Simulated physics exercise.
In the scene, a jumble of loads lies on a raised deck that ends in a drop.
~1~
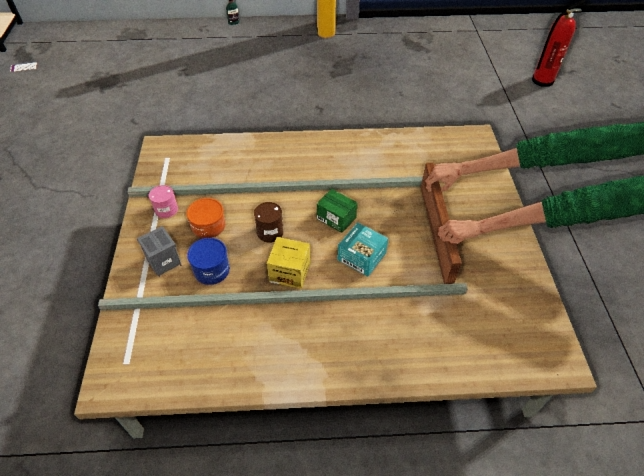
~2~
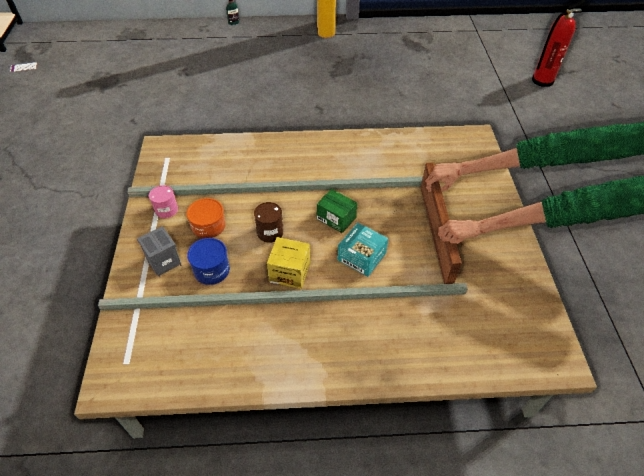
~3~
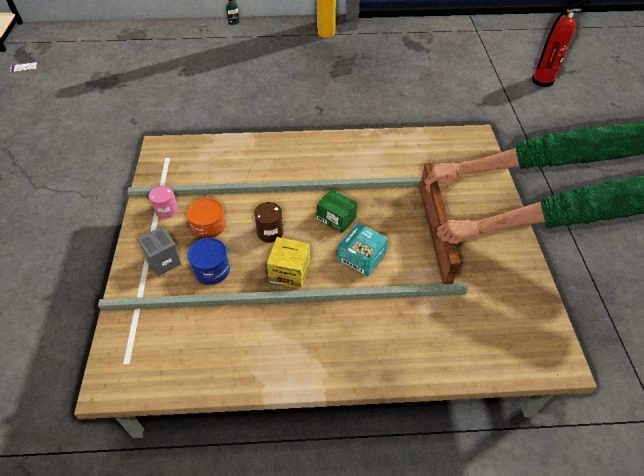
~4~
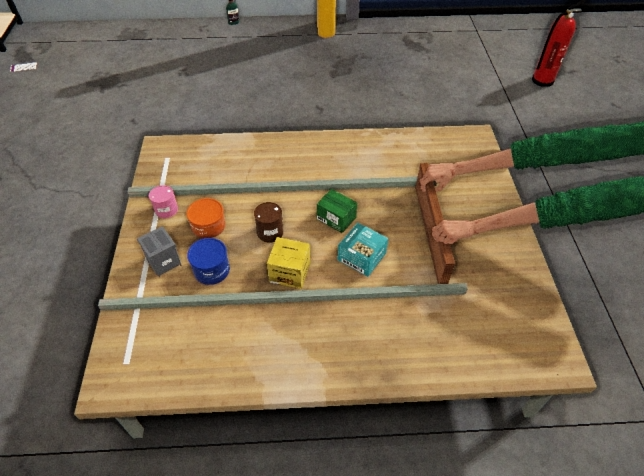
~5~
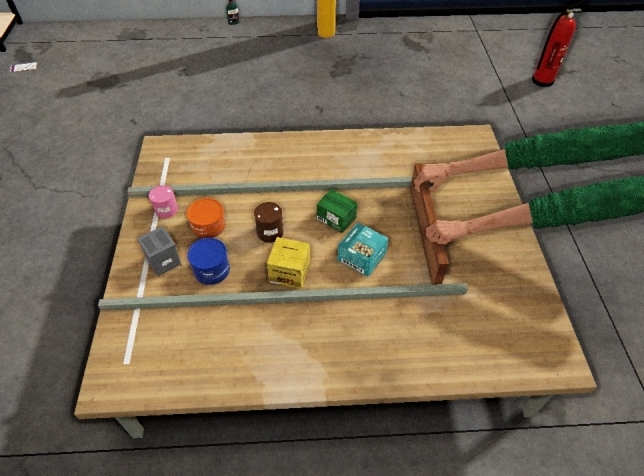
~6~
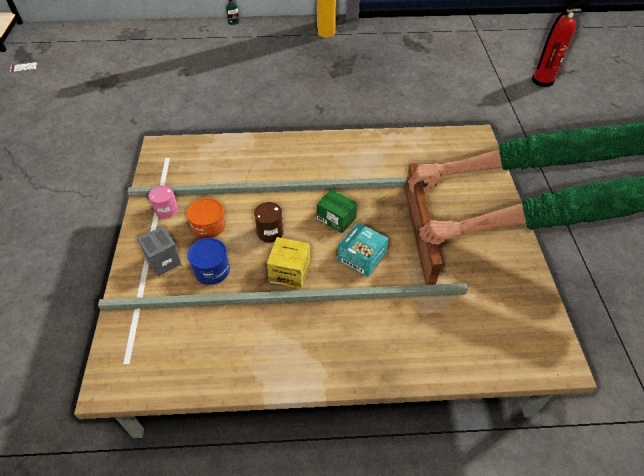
On a wooden table in a concrete-floored room, eight small containers sit between two rails, with a strip of white tape at the left. Two green-sleeved arms hold a brown plank at the right, at first still, then slide it slightly left, while the containers stay in place and remain untouched.
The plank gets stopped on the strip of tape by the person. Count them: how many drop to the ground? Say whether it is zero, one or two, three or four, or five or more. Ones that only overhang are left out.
More than four drop off.
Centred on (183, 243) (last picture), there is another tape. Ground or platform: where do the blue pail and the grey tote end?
Here's the result: The blue pail ends up below, while as for the grey tote, it ends up below.
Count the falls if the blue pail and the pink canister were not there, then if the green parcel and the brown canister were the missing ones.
Fallen: 3, and 3 in the other try.
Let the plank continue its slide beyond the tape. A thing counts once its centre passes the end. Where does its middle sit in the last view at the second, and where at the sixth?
It sits around (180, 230) and after that around (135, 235).
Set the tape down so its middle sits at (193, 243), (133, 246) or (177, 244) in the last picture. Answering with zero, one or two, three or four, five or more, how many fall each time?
1 or 2; at least five; either one or two.
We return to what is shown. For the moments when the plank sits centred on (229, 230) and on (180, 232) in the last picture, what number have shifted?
First 7, after that 8.
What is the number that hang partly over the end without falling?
That would be 1.
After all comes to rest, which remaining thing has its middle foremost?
Turquoise box.
Early on, none off yet; pink canister at rest near (164, 202); grey tote at rest near (160, 252); orange pail at rest near (207, 219).
Finally, the number that fall off is five or more; lost, yellow box, blue pail, orange pail, grey tote and pink canister.
